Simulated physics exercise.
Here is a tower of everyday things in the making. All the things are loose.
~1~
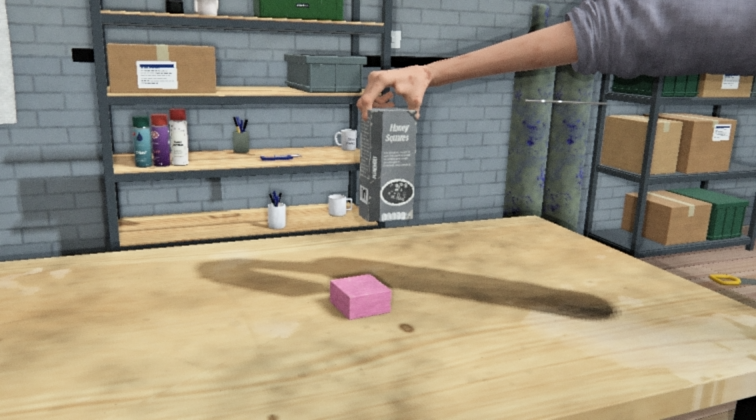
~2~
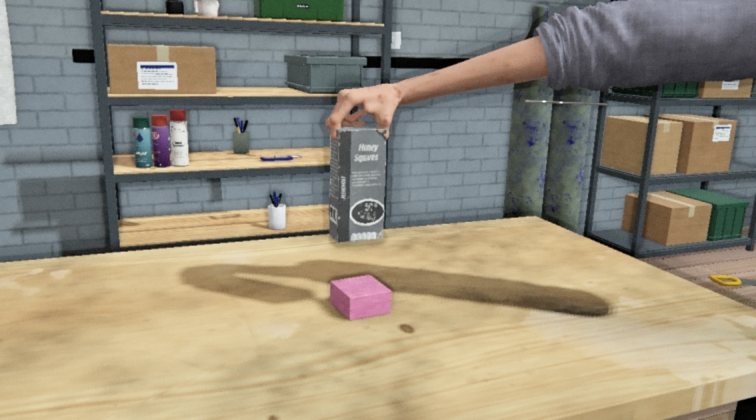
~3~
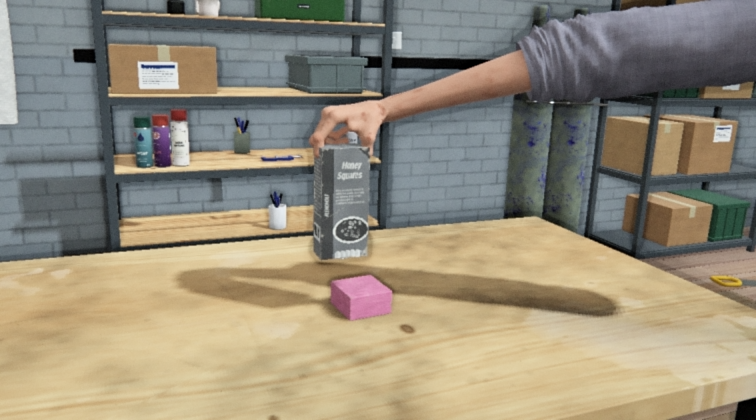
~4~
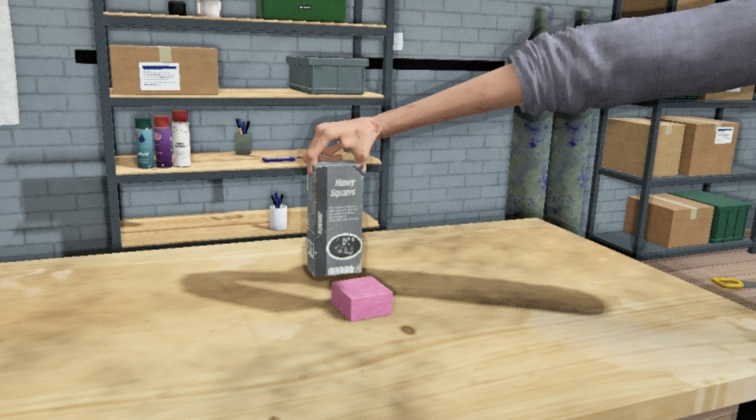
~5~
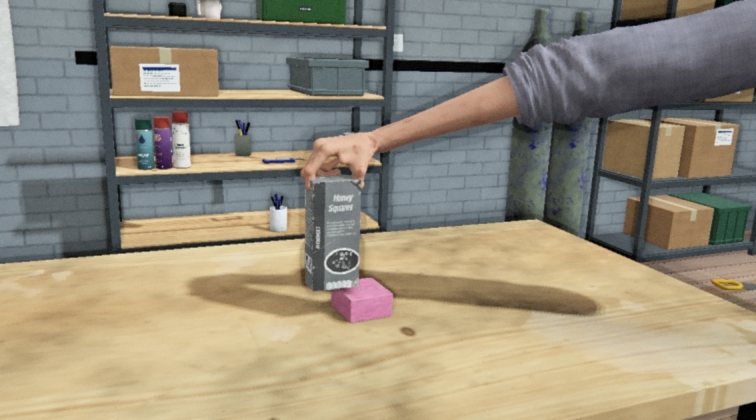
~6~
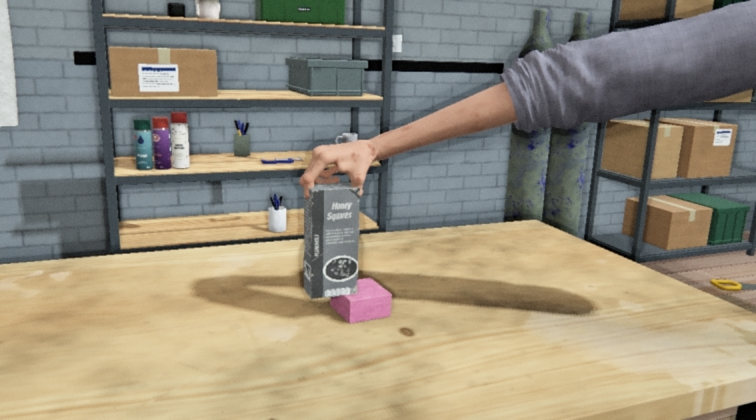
A hand lowering a grey carton from above, moving it left and down beside a small pink block on a wooden table.
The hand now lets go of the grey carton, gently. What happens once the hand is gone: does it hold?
The pile gives way.
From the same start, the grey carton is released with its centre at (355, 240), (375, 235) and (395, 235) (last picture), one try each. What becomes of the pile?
In the first case it holds; in the second case it holds; in the third case it comes apart.
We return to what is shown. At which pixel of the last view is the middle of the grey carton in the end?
Near (253, 307).
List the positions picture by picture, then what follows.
The first frame shows on its way; grey carton (387, 164); pink block (360, 296).
The second frame shows on its way; grey carton (357, 184); pink block (360, 297).
The third frame shows on its way; grey carton (341, 201); pink block (361, 297).
The fourth frame shows on its way; grey carton (335, 218); pink block (361, 298).
The fifth frame shows on its way; grey carton (332, 232); pink block (361, 299).
The sixth frame shows in place under the hand; grey carton (331, 240); pink block (360, 300).
Then, 0.40 s later than the last frame, grey carton now fallen.
Then, 0.50 s later than the last frame, things are still on the move.
When it is over, fallen, grey carton; pink block as before. End places, in pixels of the last picture, grey carton near (253, 307). The pile loses its balance.
